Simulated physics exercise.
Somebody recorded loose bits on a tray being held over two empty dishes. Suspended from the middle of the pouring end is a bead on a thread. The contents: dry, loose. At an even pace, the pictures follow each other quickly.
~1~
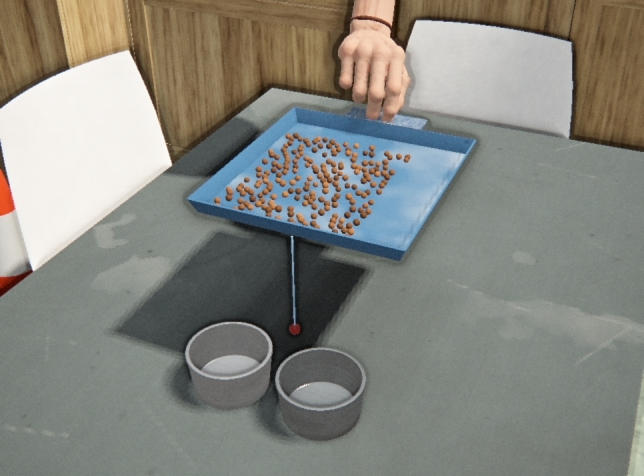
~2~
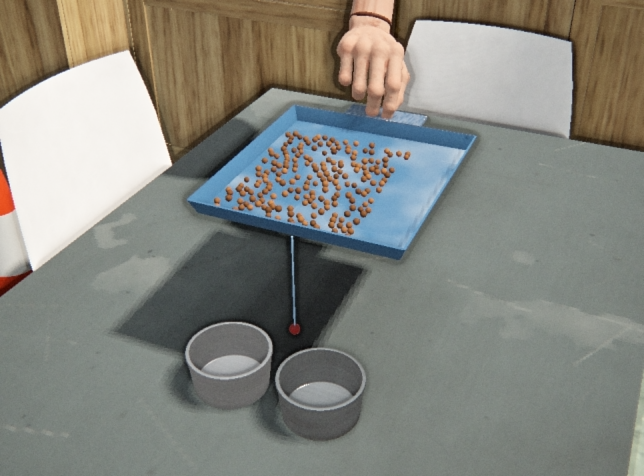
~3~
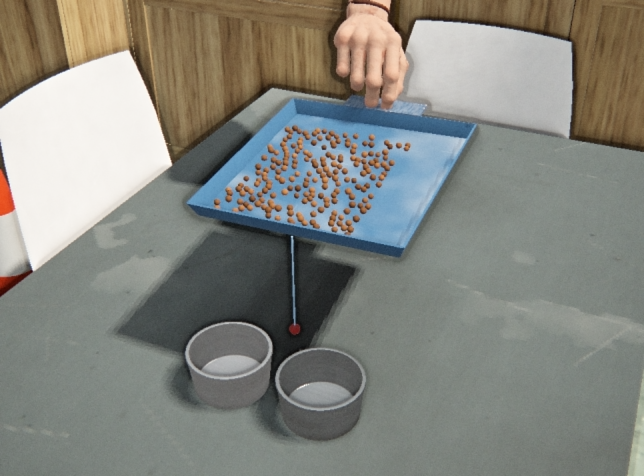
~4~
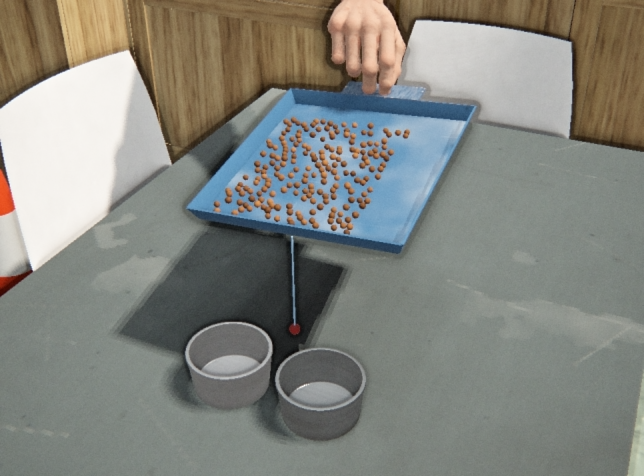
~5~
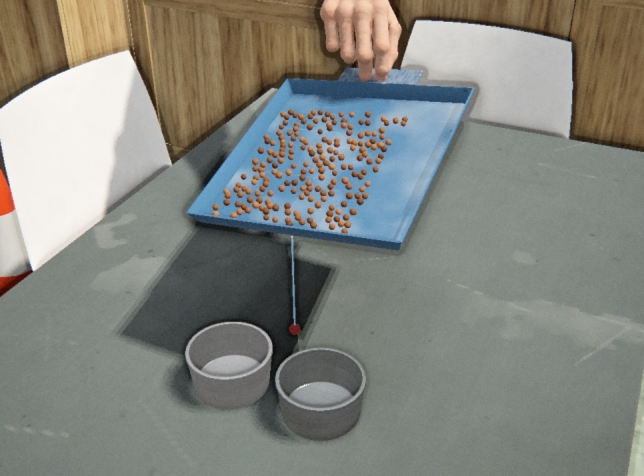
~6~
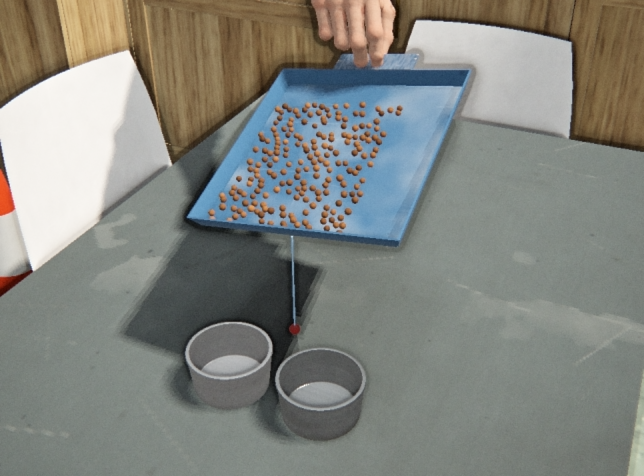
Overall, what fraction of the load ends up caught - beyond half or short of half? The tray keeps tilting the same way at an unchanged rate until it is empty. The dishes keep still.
The dishes will catch only a minority of the load.
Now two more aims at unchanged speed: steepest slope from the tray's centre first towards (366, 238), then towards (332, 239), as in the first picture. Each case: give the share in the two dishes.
First some 0, then 40 per cent.
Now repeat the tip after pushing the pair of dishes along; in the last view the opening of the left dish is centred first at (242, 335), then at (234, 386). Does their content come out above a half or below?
Short of half, then Short of half.
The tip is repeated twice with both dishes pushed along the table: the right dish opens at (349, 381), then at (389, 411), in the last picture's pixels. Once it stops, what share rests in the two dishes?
First 10 per cent, second 0 per cent.
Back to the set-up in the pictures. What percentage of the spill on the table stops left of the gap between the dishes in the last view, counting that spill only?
Left fraction: Around 90 per cent.
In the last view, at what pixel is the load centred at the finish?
Last view, resting centre - approx. (191, 364).
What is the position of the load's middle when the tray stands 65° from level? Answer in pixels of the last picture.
Somewhere about pixel (224, 231).
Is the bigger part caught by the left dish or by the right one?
The one in question is the left-side one.
Just after the last frame, tray tipped steeply; the larger part on the tray; just a few in the left dish; about a tenth outside both; roughly a quarter in the air.
A moment on, tray tipped past a quarter turn; just a few on the tray; roughly a quarter in the left dish; roughly two thirds outside both; about a tenth in the air.
Further on, tray tipped past a quarter turn; roughly a quarter in the left dish; the larger part outside both.
When it is over, tray tipped past a quarter turn; not one in the right dish; roughly a quarter in the left dish; the larger part outside both.
